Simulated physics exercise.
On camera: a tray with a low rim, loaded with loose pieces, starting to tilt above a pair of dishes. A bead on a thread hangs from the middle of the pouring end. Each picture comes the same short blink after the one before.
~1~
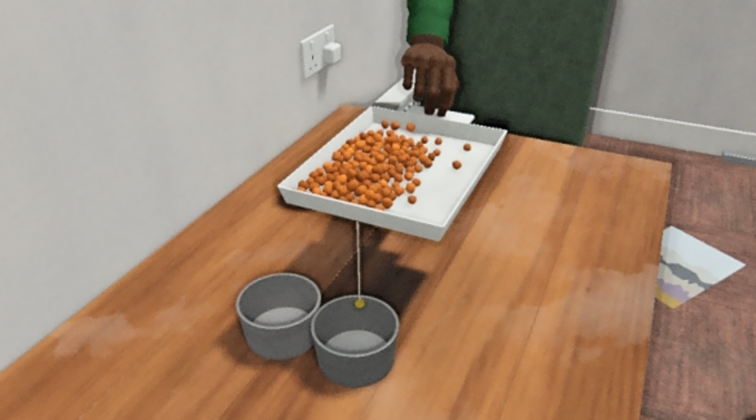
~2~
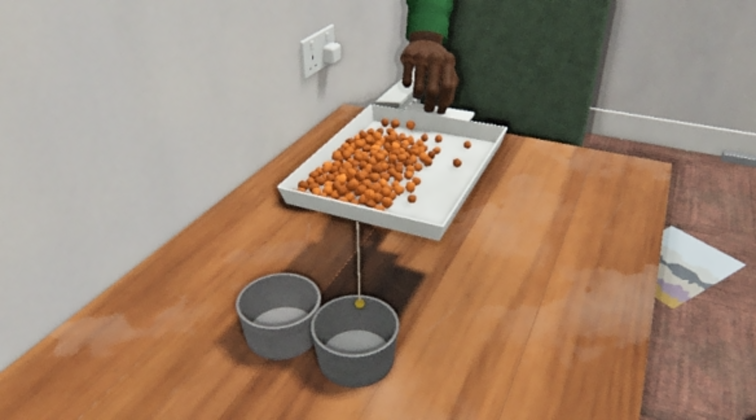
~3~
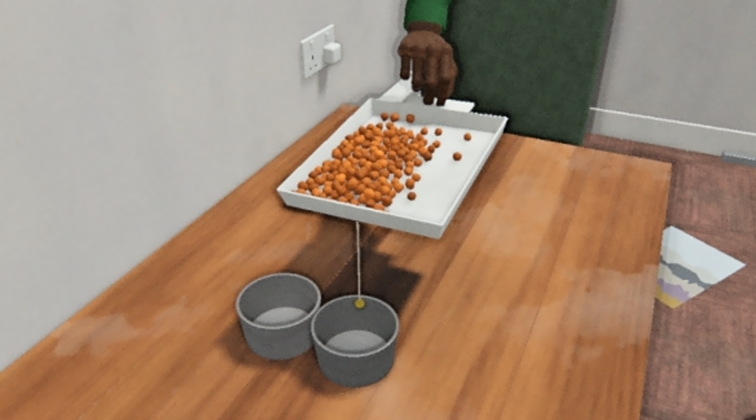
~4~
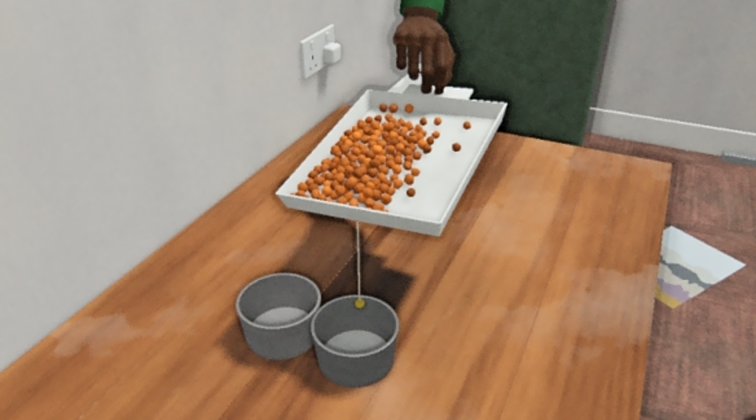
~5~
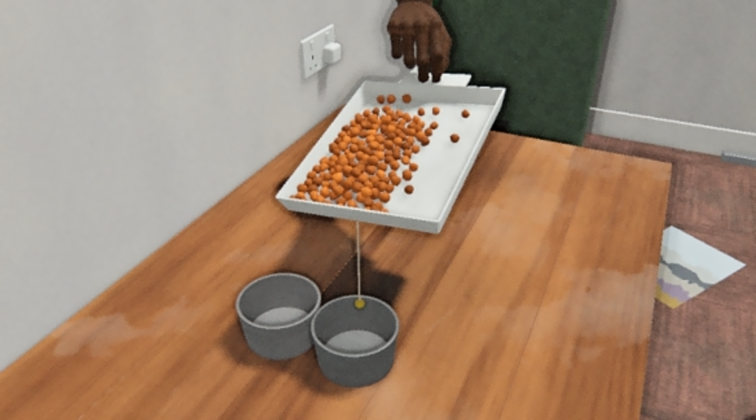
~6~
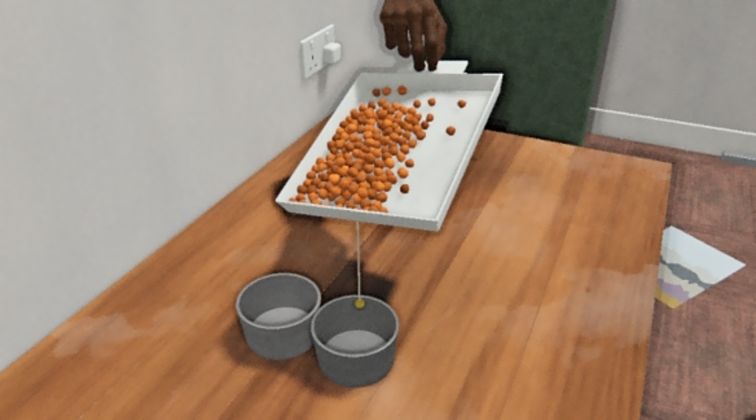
White tray of small orange-brown pieces tilting gradually above two grey dishes as a hand raises its far end, the pieces shifting slightly.
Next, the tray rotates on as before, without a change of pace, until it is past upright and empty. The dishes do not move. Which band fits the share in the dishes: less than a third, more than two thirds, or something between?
The two hold over two thirds of the load.
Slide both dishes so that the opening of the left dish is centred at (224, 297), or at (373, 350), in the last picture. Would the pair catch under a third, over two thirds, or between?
At the first place beyond two thirds, at the second below one third.
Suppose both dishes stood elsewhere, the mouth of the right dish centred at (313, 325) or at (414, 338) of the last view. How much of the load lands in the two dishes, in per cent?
In turn 80 and 30 in a hundred.
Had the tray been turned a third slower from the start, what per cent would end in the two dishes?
Some 80 per cent.
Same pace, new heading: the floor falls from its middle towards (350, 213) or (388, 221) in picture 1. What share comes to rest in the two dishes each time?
The first gives 40 %, the second 10 %.
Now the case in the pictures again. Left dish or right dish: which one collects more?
The winner is the left-hand dish.
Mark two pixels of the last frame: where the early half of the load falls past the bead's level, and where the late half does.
The first part at (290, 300); the rest at (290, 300).
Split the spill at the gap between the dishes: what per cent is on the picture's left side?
It comes to 80 per cent or so.
Shortly afterwards, tray tipped steeply; all but a few on the tray; only a few in the left dish; a little in the air.
Next, tray tipped past a quarter turn; a little on the tray; a little in the right dish; near half in the left dish; a little outside both; near a quarter in the air.
Some moments later, tray tipped past a quarter turn; a little in the right dish; near two thirds in the left dish; near a quarter outside both.
In the end, tray tipped past a quarter turn; a little in the right dish; near two thirds in the left dish; near a quarter outside both.
